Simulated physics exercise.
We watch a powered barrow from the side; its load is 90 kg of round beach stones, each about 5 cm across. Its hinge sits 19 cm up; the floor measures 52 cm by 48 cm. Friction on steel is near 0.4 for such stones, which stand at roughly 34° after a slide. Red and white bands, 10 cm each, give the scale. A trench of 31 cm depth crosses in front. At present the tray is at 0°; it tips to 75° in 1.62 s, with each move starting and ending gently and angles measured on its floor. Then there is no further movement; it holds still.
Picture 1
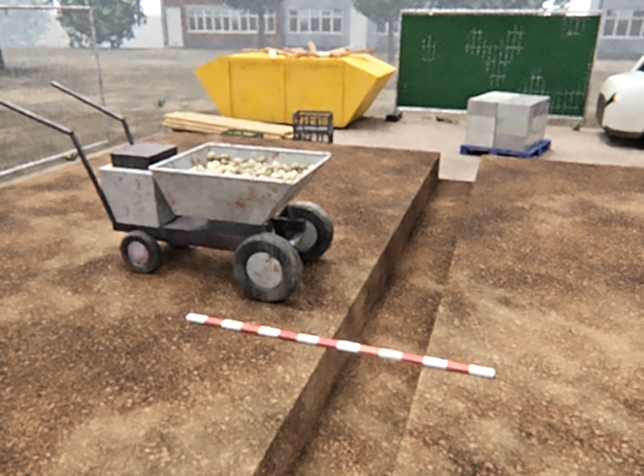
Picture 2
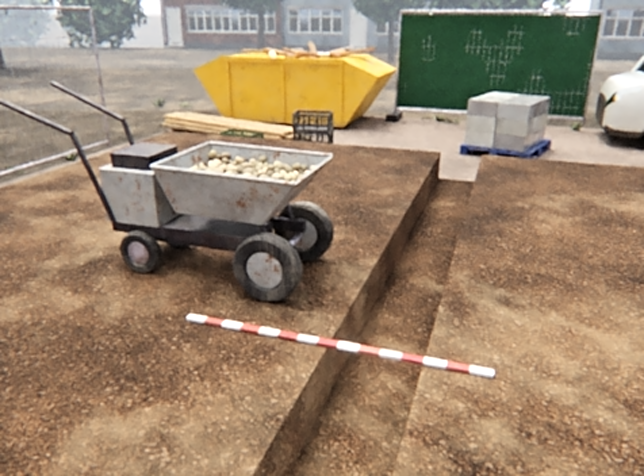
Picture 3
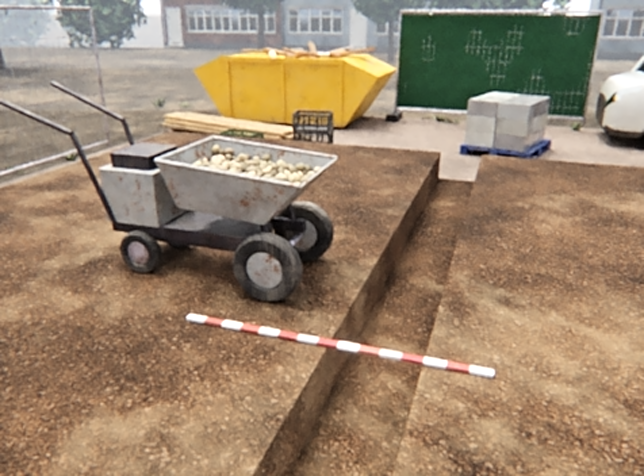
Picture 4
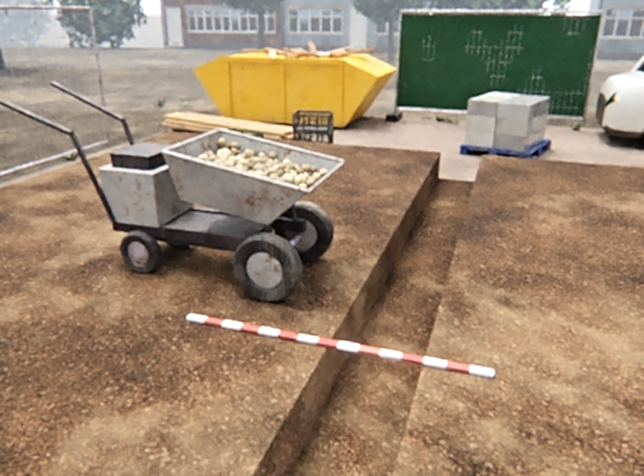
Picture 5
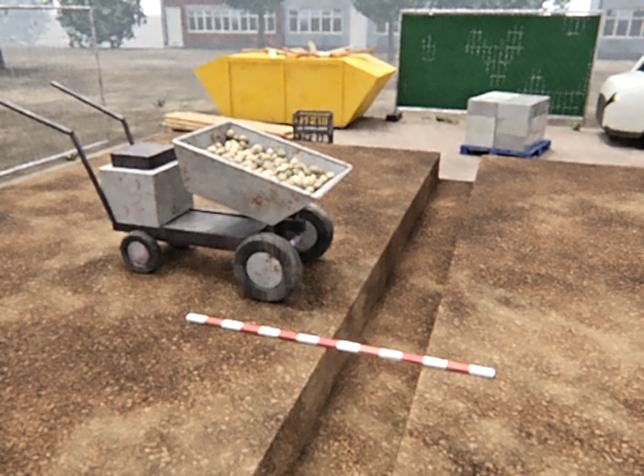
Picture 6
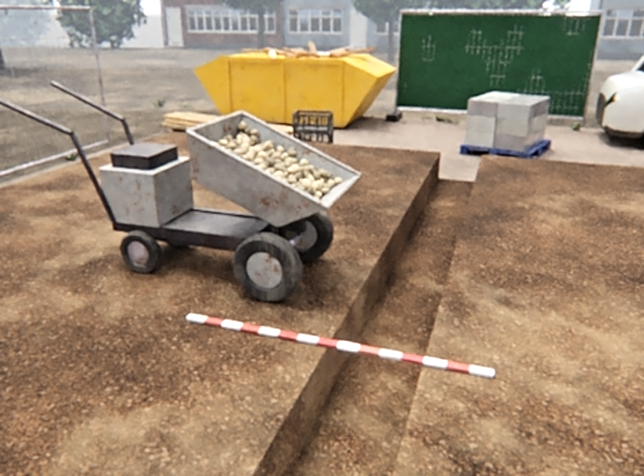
A grey motorized cart loaded with round, pale stones stood beside a trench, and its tray slowly tilted up from level, the front edge dipping to the right while the wheels stayed put.
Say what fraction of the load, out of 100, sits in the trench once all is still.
About 100 out of 100.
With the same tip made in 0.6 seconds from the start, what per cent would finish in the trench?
I'd put it at roughly 85 per cent.
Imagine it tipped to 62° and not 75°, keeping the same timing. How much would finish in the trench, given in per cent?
Expect roughly 100 per cent.
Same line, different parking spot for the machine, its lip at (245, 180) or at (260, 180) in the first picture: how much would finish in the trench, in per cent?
The first start gives about 80 per cent, the second about 100.
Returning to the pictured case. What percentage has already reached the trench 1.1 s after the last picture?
By that moment, roughly 75 per cent of the load.
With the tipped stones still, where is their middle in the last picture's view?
Their middle ends up near (407, 335).
Then, 0.6 s after the last picture the floor is at 64°, 98 % in the tray, 2 % in the trench; the foremost stones are at (389, 254).
Then, 1.1 s after the last picture the floor is at 75°, 26 % in the tray, 74 % in the trench; the foremost stones are at (445, 315).
Then, 1.5 s after the last picture the floor is at 75°, 4 % in the tray, 96 % in the trench; the foremost stones are at (458, 324).
Then, 3.4 s after the last picture the floor is at 75°, 0 % in the tray, 100 % in the trench; the foremost stones are at (464, 325).
